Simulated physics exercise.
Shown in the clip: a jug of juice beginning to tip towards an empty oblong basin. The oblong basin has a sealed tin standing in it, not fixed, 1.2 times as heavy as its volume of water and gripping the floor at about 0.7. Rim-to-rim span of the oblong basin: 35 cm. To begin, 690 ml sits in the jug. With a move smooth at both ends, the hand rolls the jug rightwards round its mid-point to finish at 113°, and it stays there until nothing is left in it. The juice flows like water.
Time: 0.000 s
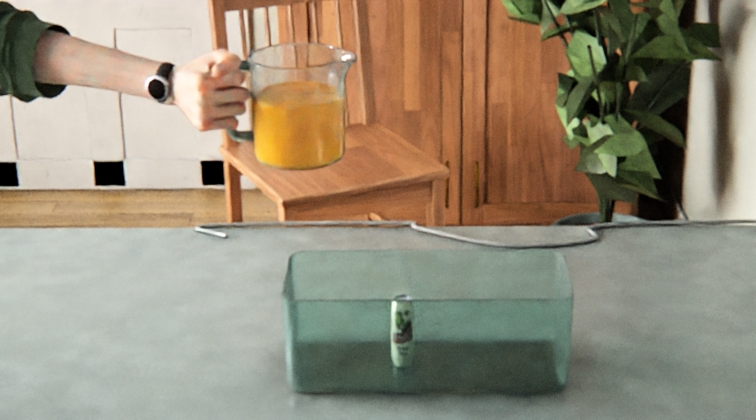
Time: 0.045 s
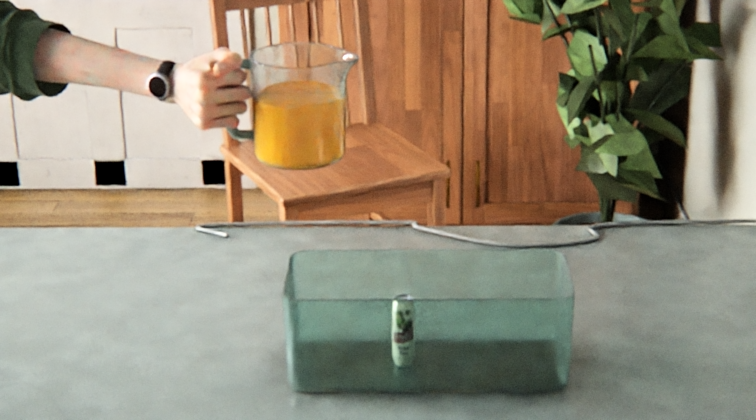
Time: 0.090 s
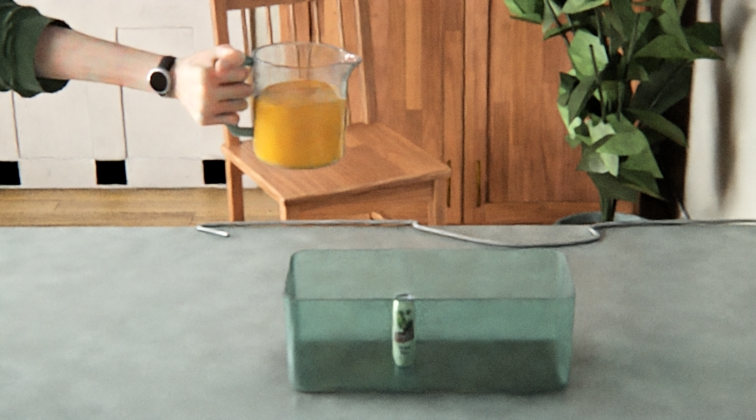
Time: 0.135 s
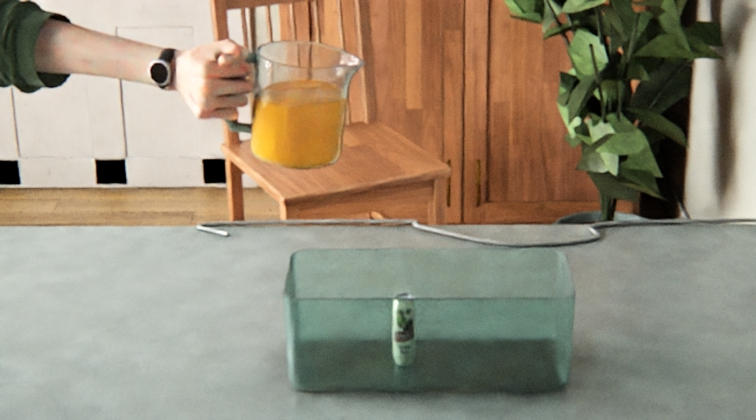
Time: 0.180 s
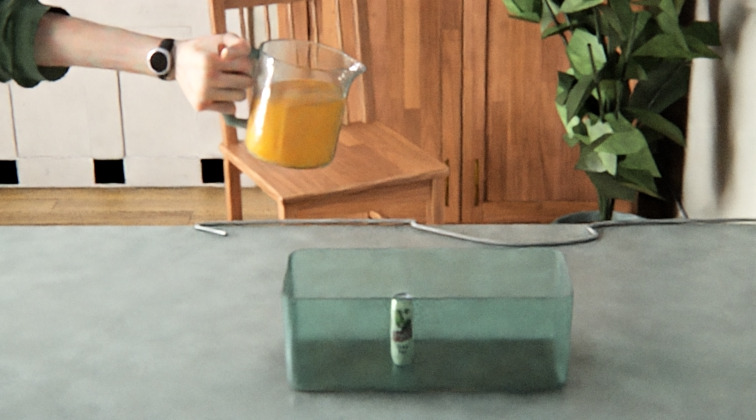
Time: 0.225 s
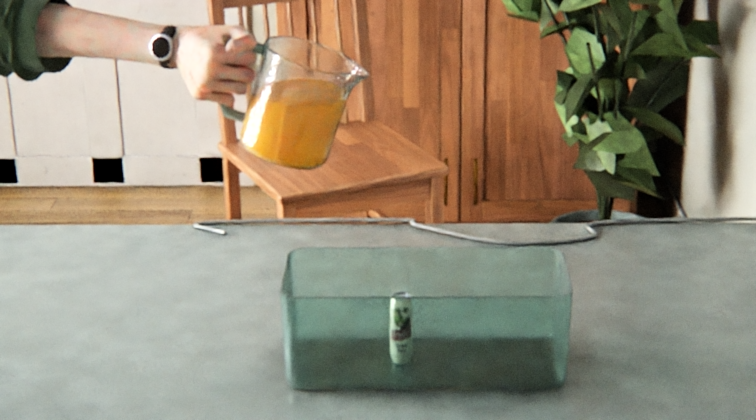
A hand with a dark watch, reaching from a green sleeve at the left, holds a clear jug of orange juice level, then gradually tilts it rightwards, the juice's surface staying flat. Below and to the right, an empty, see-through green oblong basin rests on a grey tabletop, a small pale-green tin by it. The still, front-on view shows a room with a wooden chair, cupboard and leafy plant behind.
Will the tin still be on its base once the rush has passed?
Yes, it is still upright.
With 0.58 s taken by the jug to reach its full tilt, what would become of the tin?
So the tin will hold steady.
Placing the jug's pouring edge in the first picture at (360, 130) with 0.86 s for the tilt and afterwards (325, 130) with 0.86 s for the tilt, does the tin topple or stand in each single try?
Trial 1 - tin tips; trial 2 - tin tips.
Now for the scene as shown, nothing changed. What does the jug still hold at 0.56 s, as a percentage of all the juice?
Roughly 82 per cent.
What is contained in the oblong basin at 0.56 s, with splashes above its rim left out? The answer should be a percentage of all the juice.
Roughly 0 percent of it.
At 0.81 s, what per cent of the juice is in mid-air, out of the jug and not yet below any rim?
Estimate: About 32 in a hundred.
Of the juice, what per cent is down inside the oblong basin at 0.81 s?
Reading: Approx. 48 %.
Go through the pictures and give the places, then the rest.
In the first frame, tilt 0°; pouring edge (357, 57); surface from (254, 92) to (342, 91); the oblong basin's rim runs from (286, 276) to (568, 275); the tin's top is at (402, 302).
In the second frame, tilt 1°; pouring edge (359, 57); surface from (255, 92) to (343, 91).
In the third frame, tilt 3°; pouring edge (362, 59); surface from (257, 92) to (344, 91).
In the fourth frame, tilt 7°; pouring edge (365, 63); surface from (258, 91) to (345, 90).
In the fifth frame, tilt 12°; pouring edge (366, 68); surface from (255, 91) to (345, 91).
In the sixth frame, tilt 18°; pouring edge (369, 74); surface from (254, 92) to (346, 91).
By 0.56 s the tilt is 83° and 82 per cent is still to pour; the tin stands where it began.
By 0.81 s the tilt is 112° and 19 per cent is still to pour; the tin stands where it began.
By 1.08 s the tilt is 113° and 1 per cent is still to pour; the tin stands where it began.
By 1.36 s the tilt is 113° and 0 per cent is still to pour; the tin stands where it began.
At rest the tin stands where it began.
